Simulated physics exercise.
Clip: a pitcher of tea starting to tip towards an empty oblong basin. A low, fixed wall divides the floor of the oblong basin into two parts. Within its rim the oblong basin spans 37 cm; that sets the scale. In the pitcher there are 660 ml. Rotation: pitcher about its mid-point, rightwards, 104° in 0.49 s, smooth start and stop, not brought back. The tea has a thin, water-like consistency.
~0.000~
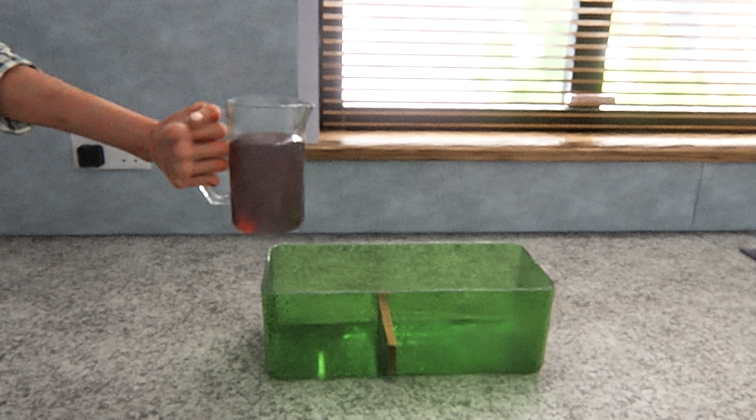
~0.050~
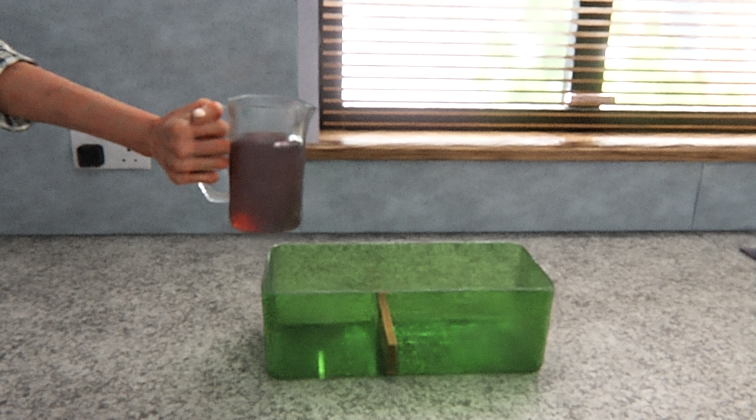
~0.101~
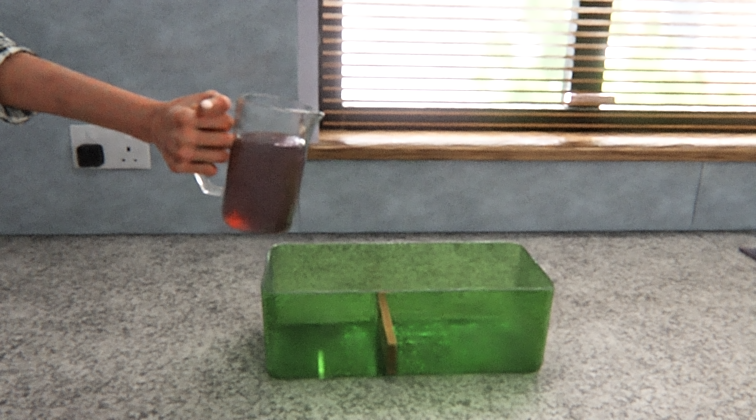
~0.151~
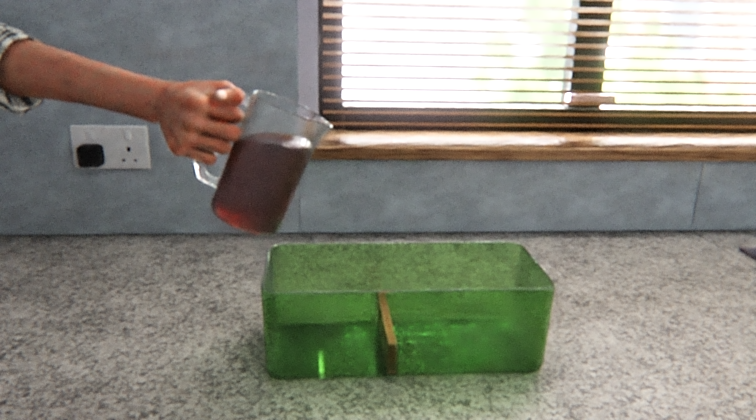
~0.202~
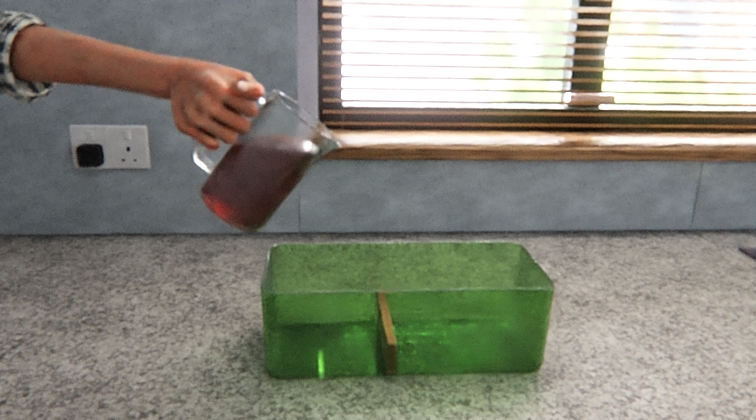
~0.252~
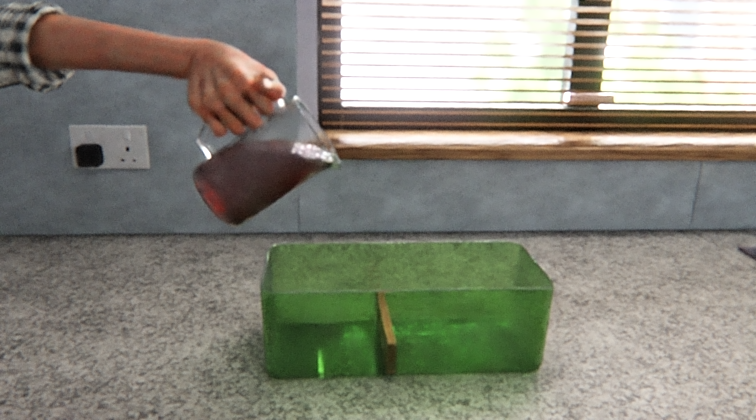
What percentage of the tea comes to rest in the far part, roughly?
60 %.
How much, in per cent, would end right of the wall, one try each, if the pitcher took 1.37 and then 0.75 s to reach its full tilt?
About 65 %, then about 60 %.
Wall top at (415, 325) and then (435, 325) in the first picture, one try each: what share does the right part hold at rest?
Around 10 and 15 percent, in that order.
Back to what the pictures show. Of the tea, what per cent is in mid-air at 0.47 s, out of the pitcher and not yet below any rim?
Near 20 per cent of it all.
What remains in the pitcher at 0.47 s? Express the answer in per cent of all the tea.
Remaining: Near 68 % of the total.
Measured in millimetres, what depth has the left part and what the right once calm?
Depths at rest: Left around 12 mm, right around 12 mm.
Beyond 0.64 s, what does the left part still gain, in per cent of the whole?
Difference: Approx. 10 %.
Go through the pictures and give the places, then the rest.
In the first frame, it leans 0°; its right rim is at (314, 104); the tea meets the walls at (231, 138) and (302, 138); the oblong basin's rim runs from (266, 268) to (538, 265); the wall's top is at (387, 317).
In the second frame, it leans 3°; its right rim is at (316, 106); the tea meets the walls at (232, 137) and (303, 138).
In the third frame, it leans 11°; its right rim is at (324, 114); the tea meets the walls at (235, 136) and (306, 140).
In the fourth frame, it leans 23°; its right rim is at (333, 127); the tea meets the walls at (231, 158) and (312, 142).
In the fifth frame, it leans 38°; its right rim is at (340, 145); the tea meets the walls at (219, 162) and (321, 147).
In the sixth frame, it leans 54°; its right rim is at (342, 166); the tea meets the walls at (199, 163) and (333, 156).
After 0.47 s the tilt is 104° and 68 per cent is still to pour, 9 is left of the wall and 2 right of it.
After 0.64 s the tilt is 104° and 29 per cent is still to pour, 29 is left of the wall and 20 right of it.
After 0.81 s the tilt is 104° and 9 per cent is still to pour, 30 is left of the wall and 53 right of it.
After 0.99 s the tilt is 104° and 2 per cent is still to pour, 36 is left of the wall and 59 right of it.
In the end 40 per cent lies left of the wall, 60 right of it and 1 outside.
